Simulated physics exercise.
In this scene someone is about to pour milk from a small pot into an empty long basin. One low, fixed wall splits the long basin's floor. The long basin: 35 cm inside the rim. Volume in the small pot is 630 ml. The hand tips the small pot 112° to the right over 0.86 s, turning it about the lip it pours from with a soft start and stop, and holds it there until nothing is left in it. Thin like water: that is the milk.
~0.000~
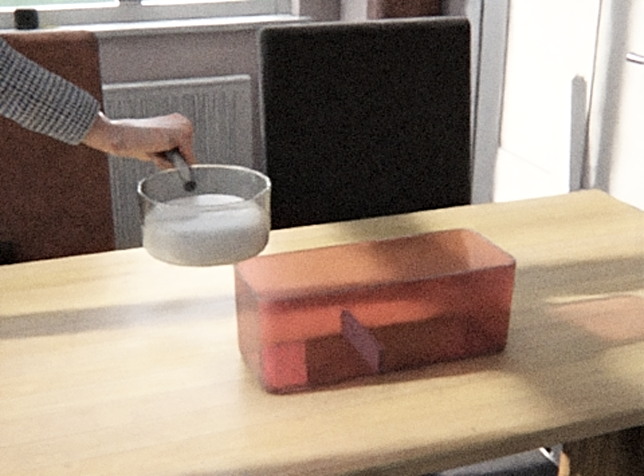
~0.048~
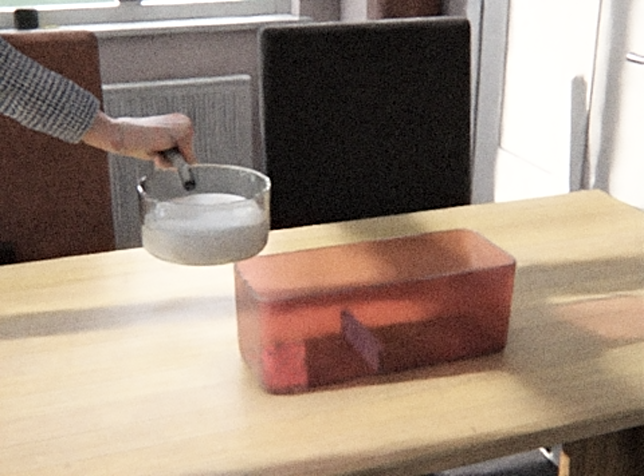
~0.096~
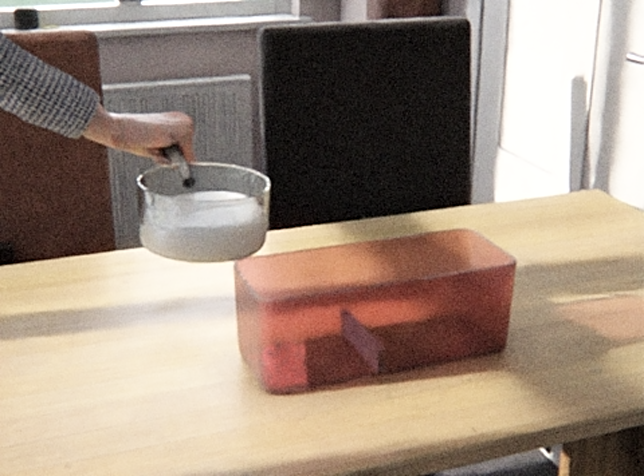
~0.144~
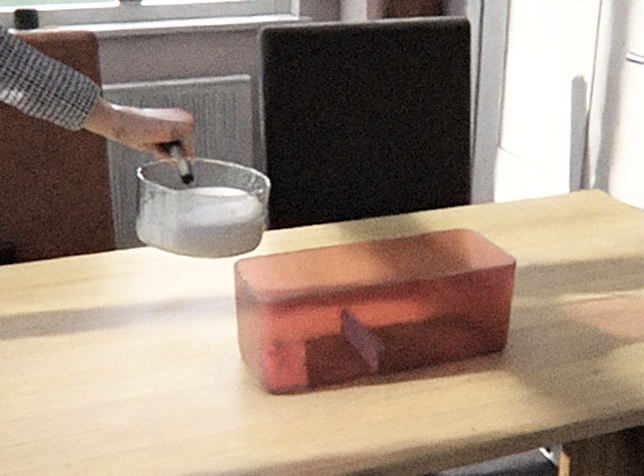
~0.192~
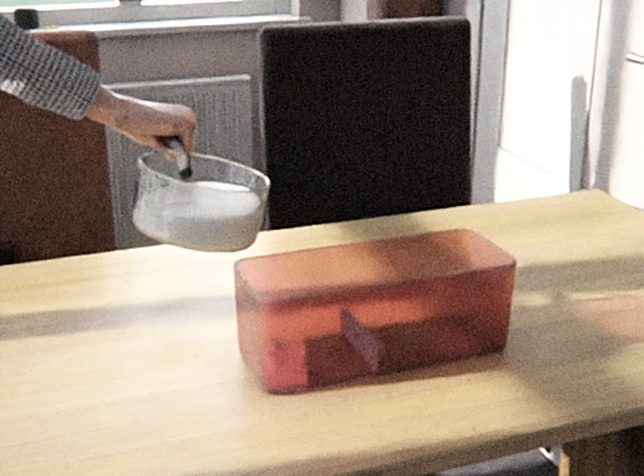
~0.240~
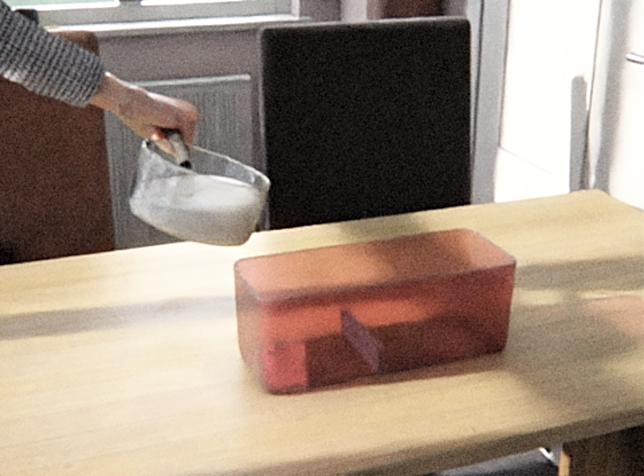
On a wooden table sat a long, see-through red basin, and beside it a hand held a small clear pot of milk, slowly tilting it a little to the right.
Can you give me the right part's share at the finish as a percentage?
Sure, about 41 percent.
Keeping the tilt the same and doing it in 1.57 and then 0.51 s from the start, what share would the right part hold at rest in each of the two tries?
The first try gives around 25 percent, the second around 45 percent.
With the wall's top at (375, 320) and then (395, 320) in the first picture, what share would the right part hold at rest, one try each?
In order, 10 and 15 per cent.
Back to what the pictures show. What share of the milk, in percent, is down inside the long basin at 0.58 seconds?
About 2%.
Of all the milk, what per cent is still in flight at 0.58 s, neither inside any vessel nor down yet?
42 per cent.
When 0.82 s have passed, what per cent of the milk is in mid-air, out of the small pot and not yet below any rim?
About 20 percent.
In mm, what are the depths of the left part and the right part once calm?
Left 18 mm, right 10 mm.
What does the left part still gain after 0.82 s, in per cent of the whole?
About 20 percent.
After 0.58 s the tilt is 84° and 56 per cent is still to pour, 2 is left of the wall and 0 right of it.
After 0.82 s the tilt is 111° and 6 per cent is still to pour, 36 is left of the wall and 39 right of it.
After 1.08 s the tilt is 112° and 0 per cent is still to pour, 57 is left of the wall and 38 right of it.
After 1.36 s the tilt is 112° and 0 per cent is still to pour, 57 is left of the wall and 40 right of it.
In the end 56 per cent lies left of the wall, 41 right of it and 3 outside.
